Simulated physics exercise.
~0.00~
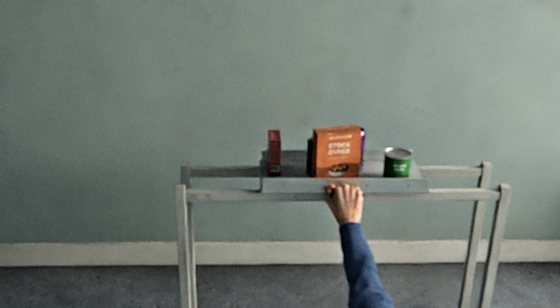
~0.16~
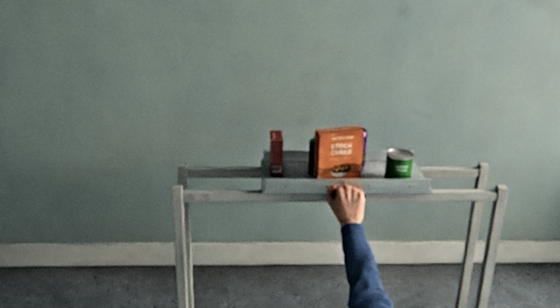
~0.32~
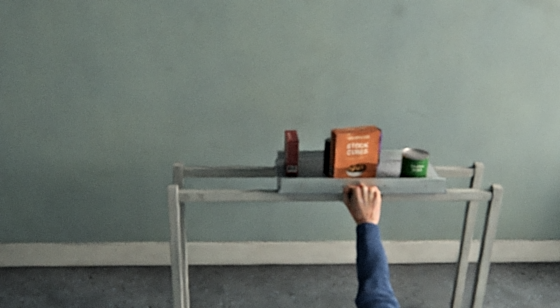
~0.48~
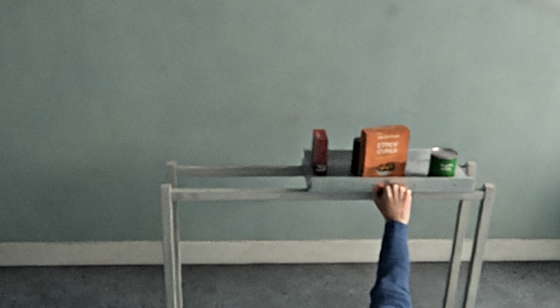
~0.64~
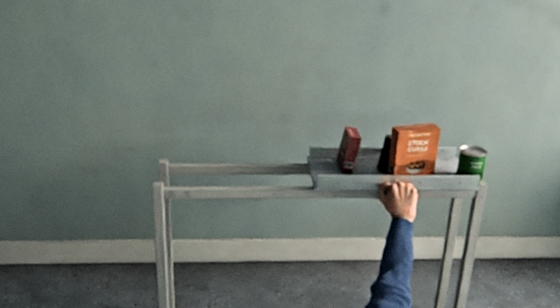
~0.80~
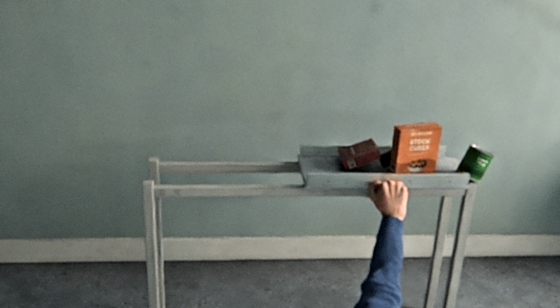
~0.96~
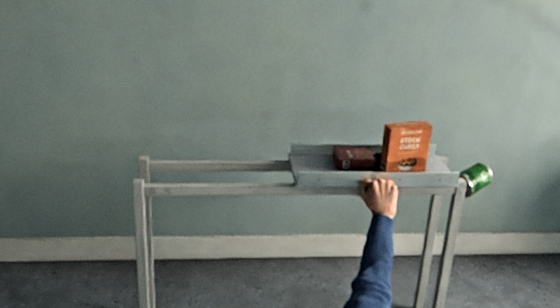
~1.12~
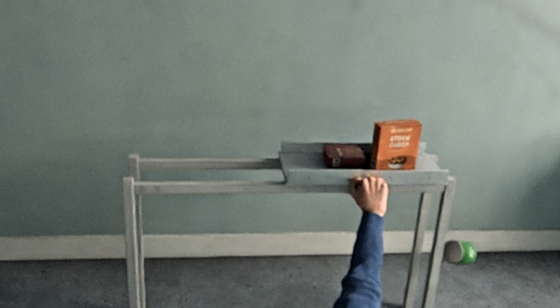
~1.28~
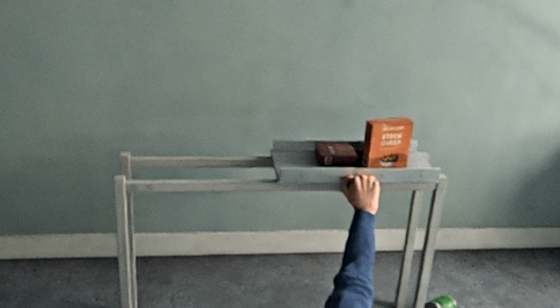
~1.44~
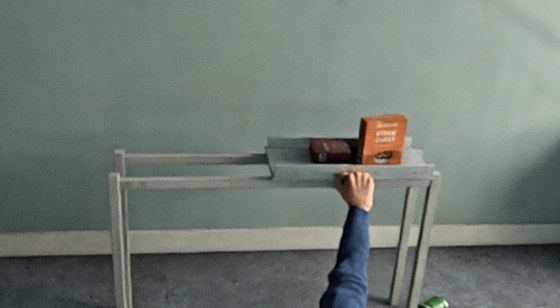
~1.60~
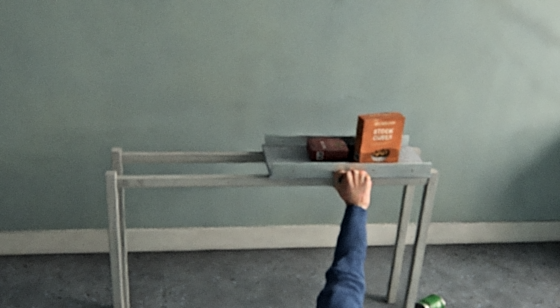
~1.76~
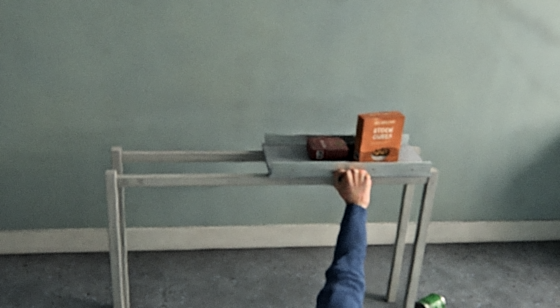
Beside a green wall, a hand sliding a shelf tray right, a red packet toppling, a green tin dropping to the floor.
